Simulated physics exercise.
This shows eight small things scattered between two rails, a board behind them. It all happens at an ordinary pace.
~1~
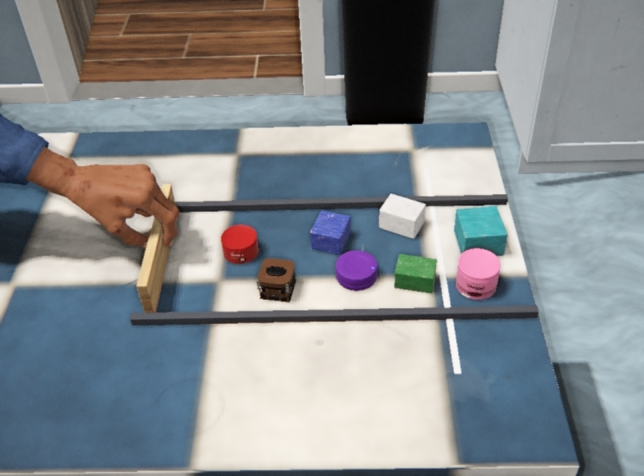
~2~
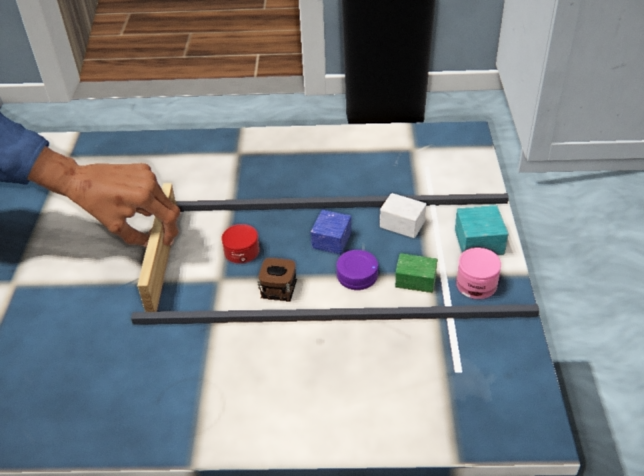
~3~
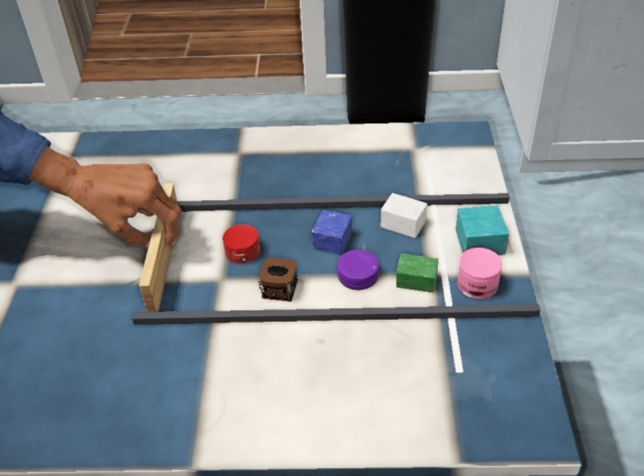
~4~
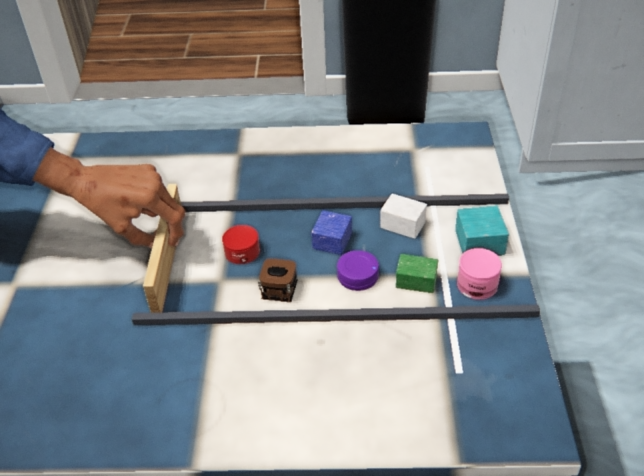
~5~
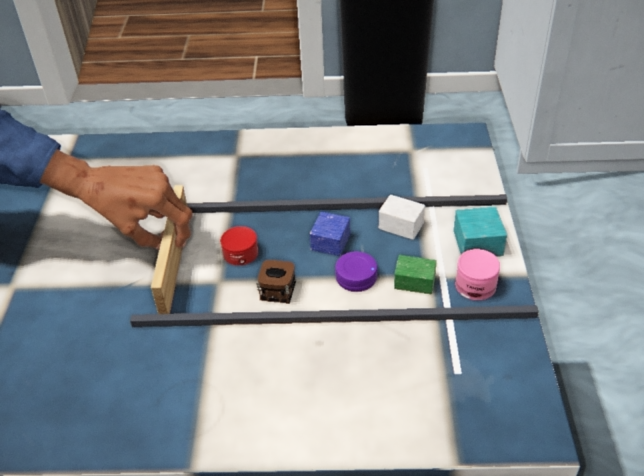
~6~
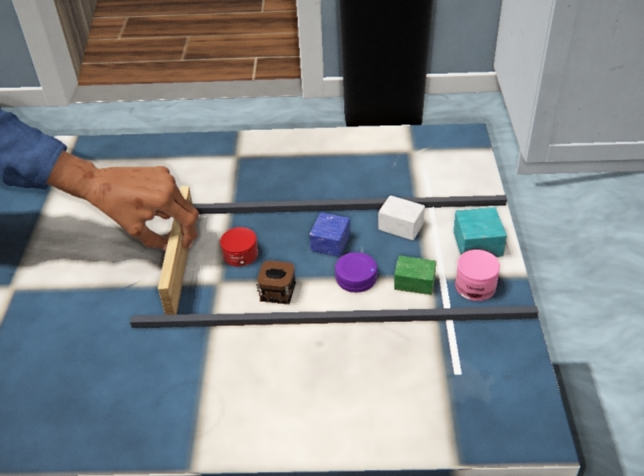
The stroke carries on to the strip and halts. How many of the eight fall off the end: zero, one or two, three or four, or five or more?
The number that fall off is one or two.
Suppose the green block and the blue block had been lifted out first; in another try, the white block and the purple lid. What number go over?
It would be 0 and 1.
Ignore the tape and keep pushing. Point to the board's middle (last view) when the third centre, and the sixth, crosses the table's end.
Near (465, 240) and (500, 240).
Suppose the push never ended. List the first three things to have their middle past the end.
In order: The pink tub, the green block, the turquoise block.
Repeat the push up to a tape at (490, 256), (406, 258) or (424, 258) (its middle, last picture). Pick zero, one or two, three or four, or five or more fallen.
For each place: Three or four; 1 or 2; one or two.
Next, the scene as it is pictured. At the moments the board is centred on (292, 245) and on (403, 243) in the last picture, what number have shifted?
3 and 7.
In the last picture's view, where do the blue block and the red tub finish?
The blue block at (453, 228), the red tub at (458, 253).
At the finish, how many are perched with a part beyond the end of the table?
That would be 1.
Soon after, none off yet; turquoise block at rest near (479, 233); pink tub at rest near (477, 276); green block at rest near (415, 275).
Then, none off yet; turquoise block at rest near (479, 233); pink tub moving near (488, 277); green block moved about its own width near (447, 277).
At rest, the number that fall off is one or two; fallen, pink tub.
